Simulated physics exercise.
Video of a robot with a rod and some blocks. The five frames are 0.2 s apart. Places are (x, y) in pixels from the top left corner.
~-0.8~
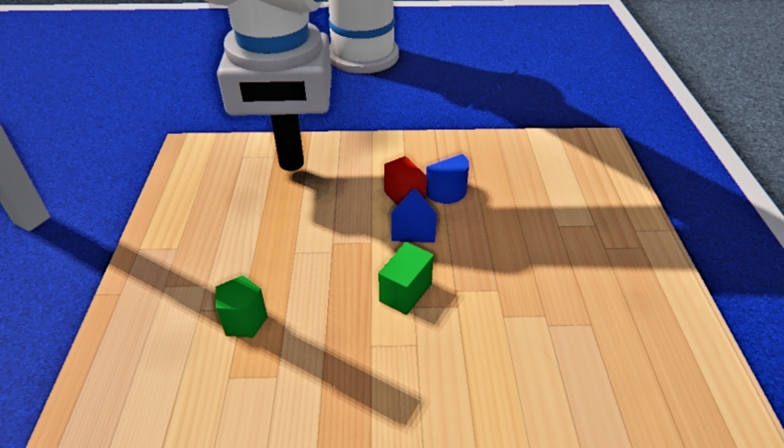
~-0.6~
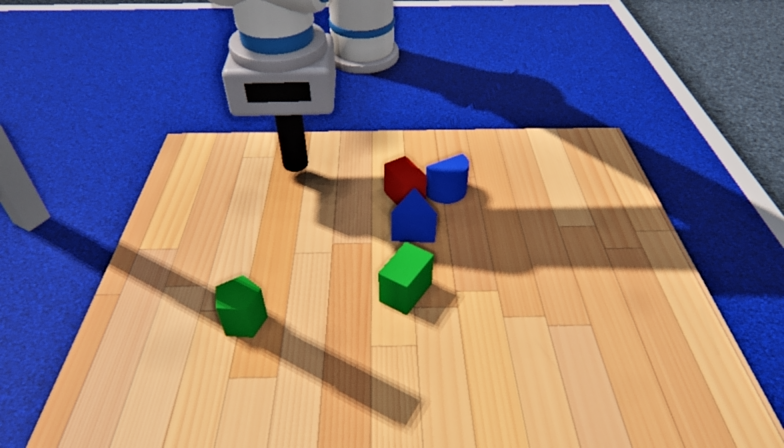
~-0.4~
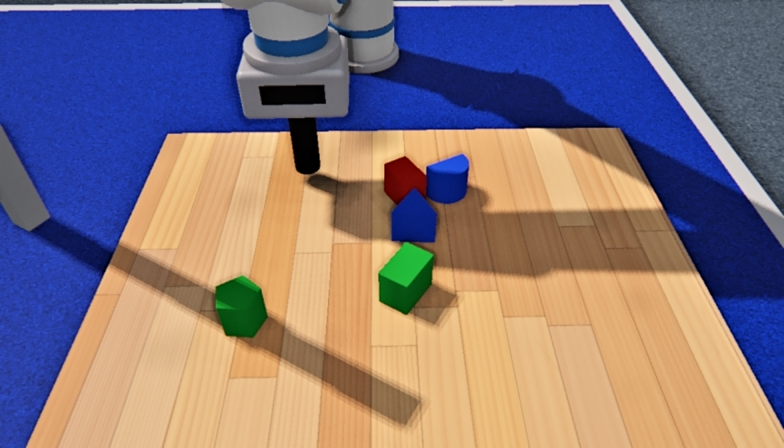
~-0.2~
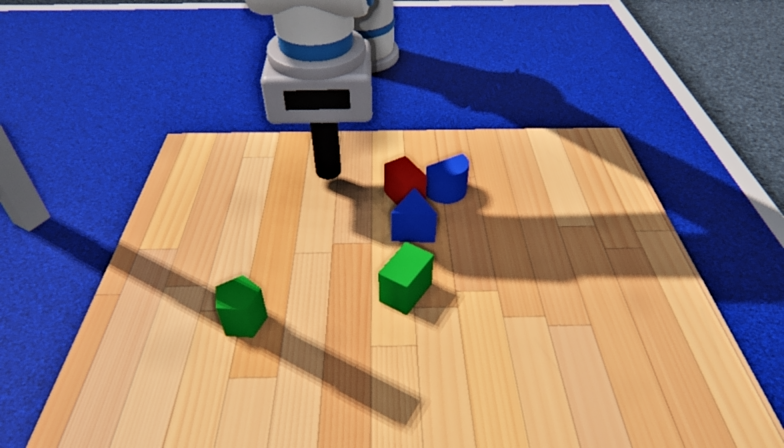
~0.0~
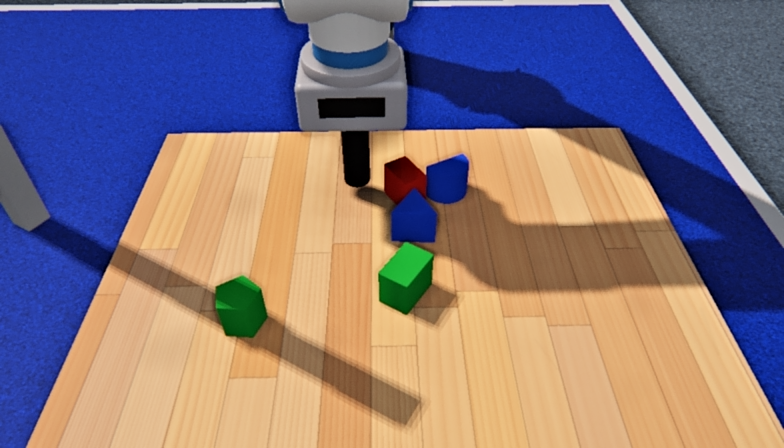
A robot arm slid its black rod slowly to the right across the back of a wooden table, getting close to a red block and two blue ones, while all the blocks, including two green ones, stayed still.
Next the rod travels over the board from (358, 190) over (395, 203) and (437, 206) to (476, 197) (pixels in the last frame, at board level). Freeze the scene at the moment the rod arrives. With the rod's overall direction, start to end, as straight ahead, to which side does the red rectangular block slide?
Answer: Left.
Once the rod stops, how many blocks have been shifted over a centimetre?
Looking at the path, I think two of the blocks end up more than 1 cm away.
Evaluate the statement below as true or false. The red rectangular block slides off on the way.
False
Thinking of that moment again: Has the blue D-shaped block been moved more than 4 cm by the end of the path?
Short answer: Yes.
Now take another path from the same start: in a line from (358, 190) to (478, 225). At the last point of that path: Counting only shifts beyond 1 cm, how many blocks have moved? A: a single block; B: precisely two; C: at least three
B - precisely two.
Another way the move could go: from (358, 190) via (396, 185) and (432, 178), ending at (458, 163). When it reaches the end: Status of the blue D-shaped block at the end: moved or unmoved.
It is no longer where it was.
What follows on the original path. One third of the way, rod (396, 194); red rectangular block (423, 169); blue D-shaped block (458, 165).
Two thirds of the way, rod (439, 196); red rectangular block (460, 166), turned 15° anticlockwise; blue D-shaped block (488, 156).
At the end, rod (477, 187); red rectangular block (496, 156), turned 25° anticlockwise; blue three-sided block not moved; blue D-shaped block (519, 143).
